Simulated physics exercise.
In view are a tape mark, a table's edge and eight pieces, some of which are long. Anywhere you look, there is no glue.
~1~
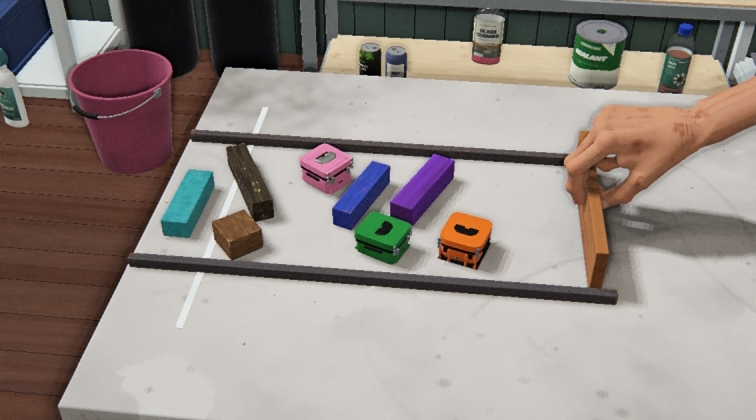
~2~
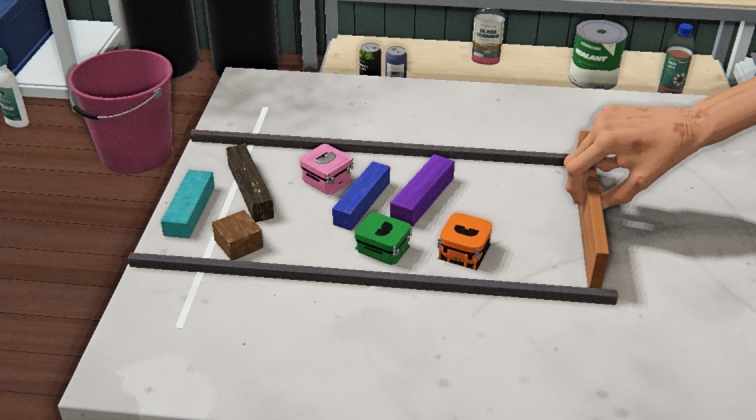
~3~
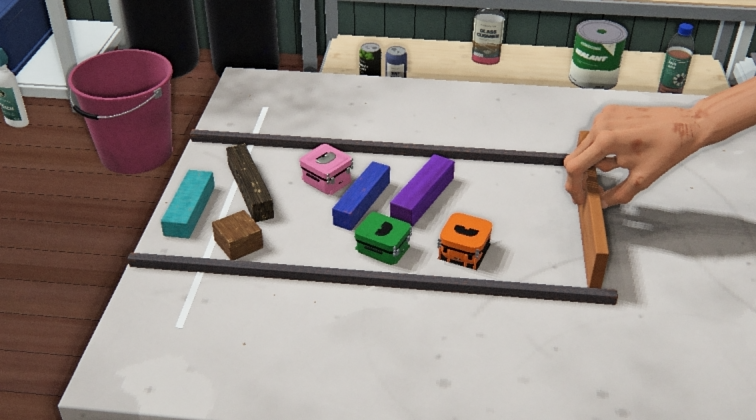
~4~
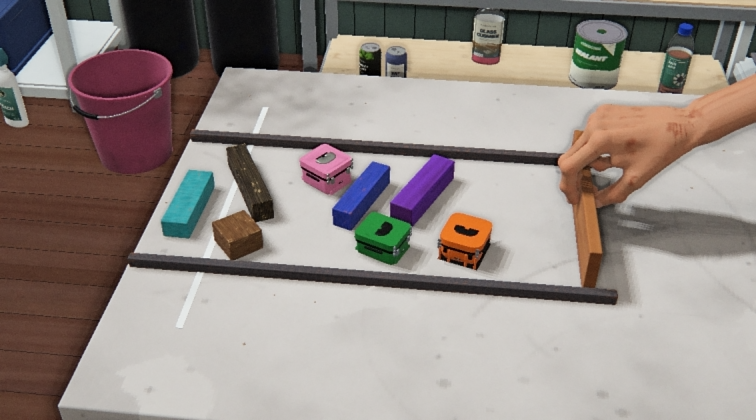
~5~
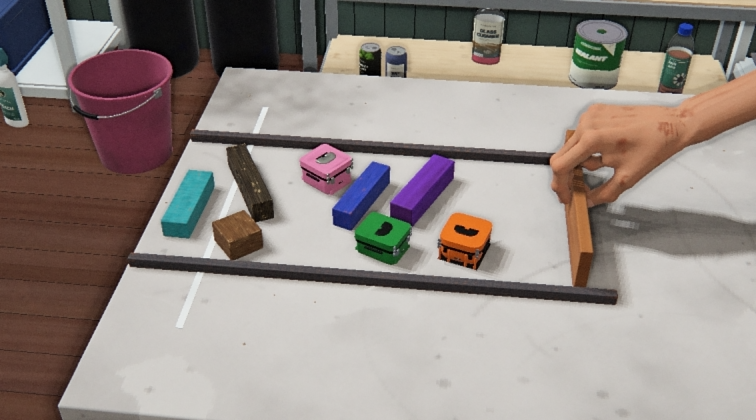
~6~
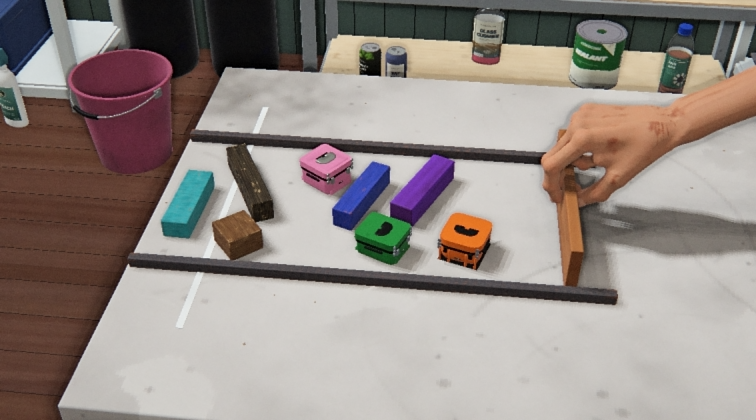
A hand at the right slides an upright orange-brown board a short way left between two dark rails on a pale marbled tabletop, seen from above at an angle by a still camera. Between the rails sit turquoise and black bars and a brown block at left, pink and green cases and blue and purple bars mid-table, and an orange case nearer the board. These eight pieces stay still, untouched.
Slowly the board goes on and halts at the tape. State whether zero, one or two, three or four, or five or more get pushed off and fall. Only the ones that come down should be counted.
Result: Three or four pushed off and fallen.
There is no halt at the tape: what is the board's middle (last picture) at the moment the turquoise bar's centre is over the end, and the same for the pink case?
Turquoise bar: (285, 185); pink case: (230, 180).
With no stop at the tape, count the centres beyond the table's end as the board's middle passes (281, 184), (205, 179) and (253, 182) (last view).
1, 5, 2.
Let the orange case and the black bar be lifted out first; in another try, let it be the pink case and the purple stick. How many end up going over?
Try 1: 1; try 2: 2.
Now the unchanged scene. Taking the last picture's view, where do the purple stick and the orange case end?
For the purple stick it's (223, 177), and for the orange case it's (194, 224).
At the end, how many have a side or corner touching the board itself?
2 of them.
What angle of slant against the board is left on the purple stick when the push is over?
I'd estimate about 0 degrees.
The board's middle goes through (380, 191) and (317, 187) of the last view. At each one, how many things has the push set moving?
Well, it's 5 at the first one and 8 at the second.
A little later, none off yet; turquoise bar at rest near (189, 203); black bar at rest near (249, 181); brown block at rest near (238, 235).
When it is over, the number that fall off is three or four; down, brown block, black bar and turquoise bar.
